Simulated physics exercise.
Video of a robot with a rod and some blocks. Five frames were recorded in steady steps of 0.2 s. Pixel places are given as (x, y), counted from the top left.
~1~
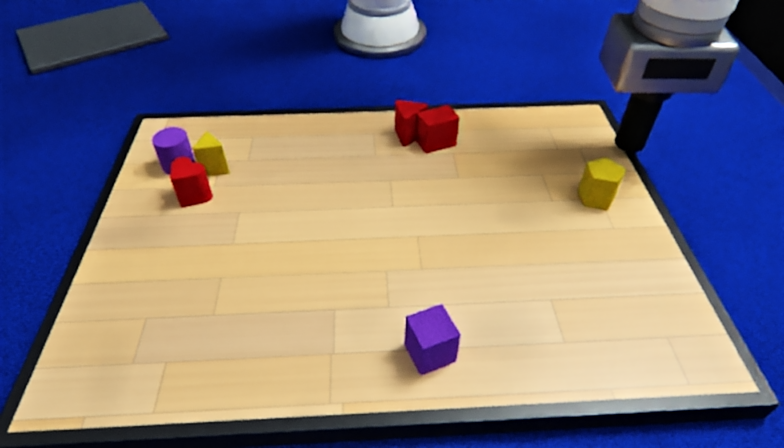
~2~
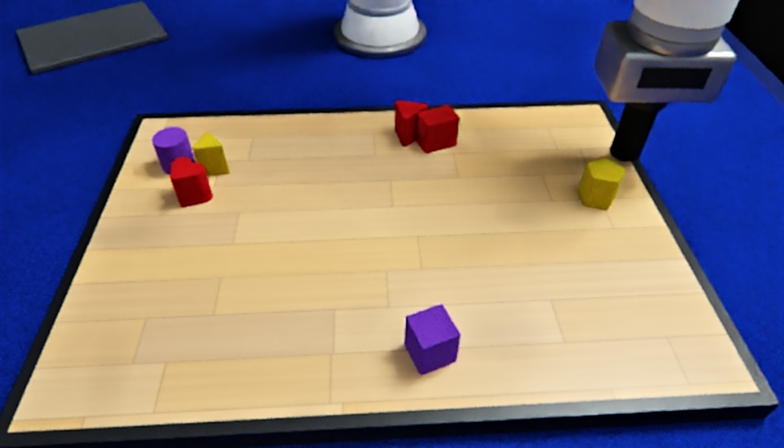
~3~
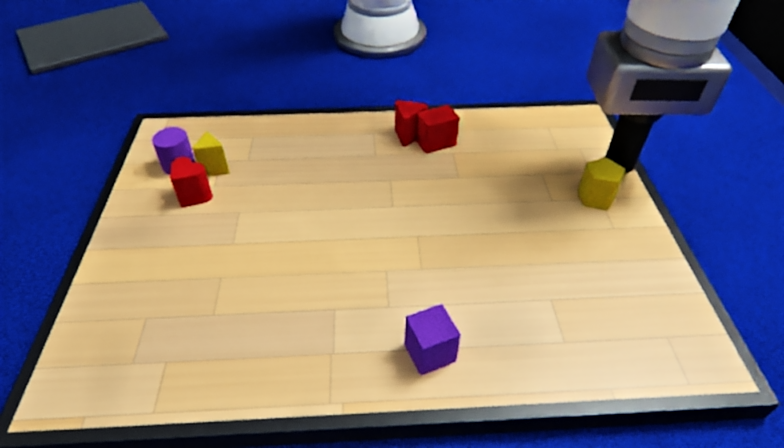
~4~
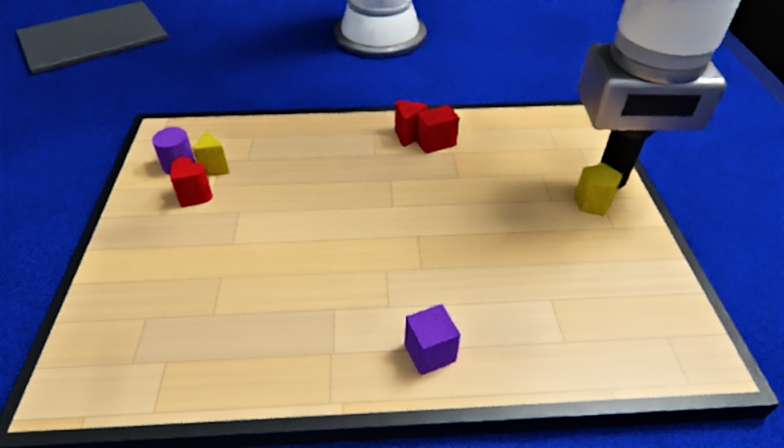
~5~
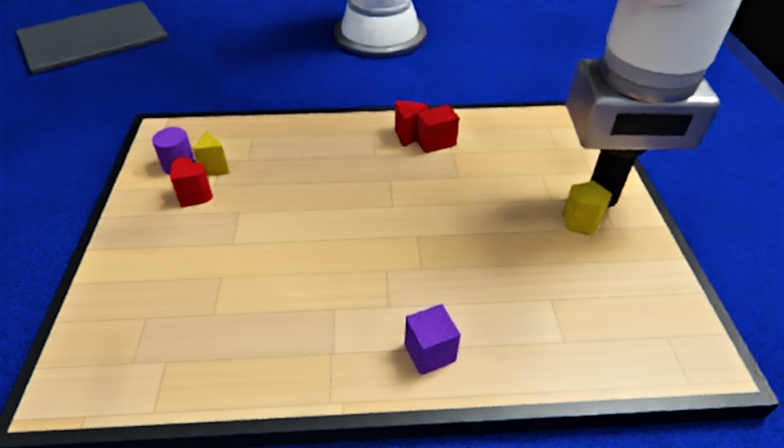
A robot arm lowers its black rod beside a yellow block and nudges it down-left.
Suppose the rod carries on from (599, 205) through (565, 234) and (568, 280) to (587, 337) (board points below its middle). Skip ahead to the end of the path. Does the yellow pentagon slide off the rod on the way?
Yes - that is the case.
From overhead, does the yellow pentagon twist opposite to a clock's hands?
In short: No.
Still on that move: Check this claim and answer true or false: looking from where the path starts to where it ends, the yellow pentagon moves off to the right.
True.
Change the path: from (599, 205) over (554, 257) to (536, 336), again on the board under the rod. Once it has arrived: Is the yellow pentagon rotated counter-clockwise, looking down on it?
My answer is no.
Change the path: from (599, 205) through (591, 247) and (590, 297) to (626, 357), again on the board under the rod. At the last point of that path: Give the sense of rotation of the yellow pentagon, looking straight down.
It turns round clockwise.
On the path given first. One third of the way, rod (567, 227); yellow pentagon (562, 228), turned 30° anticlockwise.
Two thirds of the way, rod (571, 273); yellow pentagon (547, 265), turned 20° clockwise.
At the end, rod (591, 329); yellow pentagon (545, 268), turned 30° clockwise.
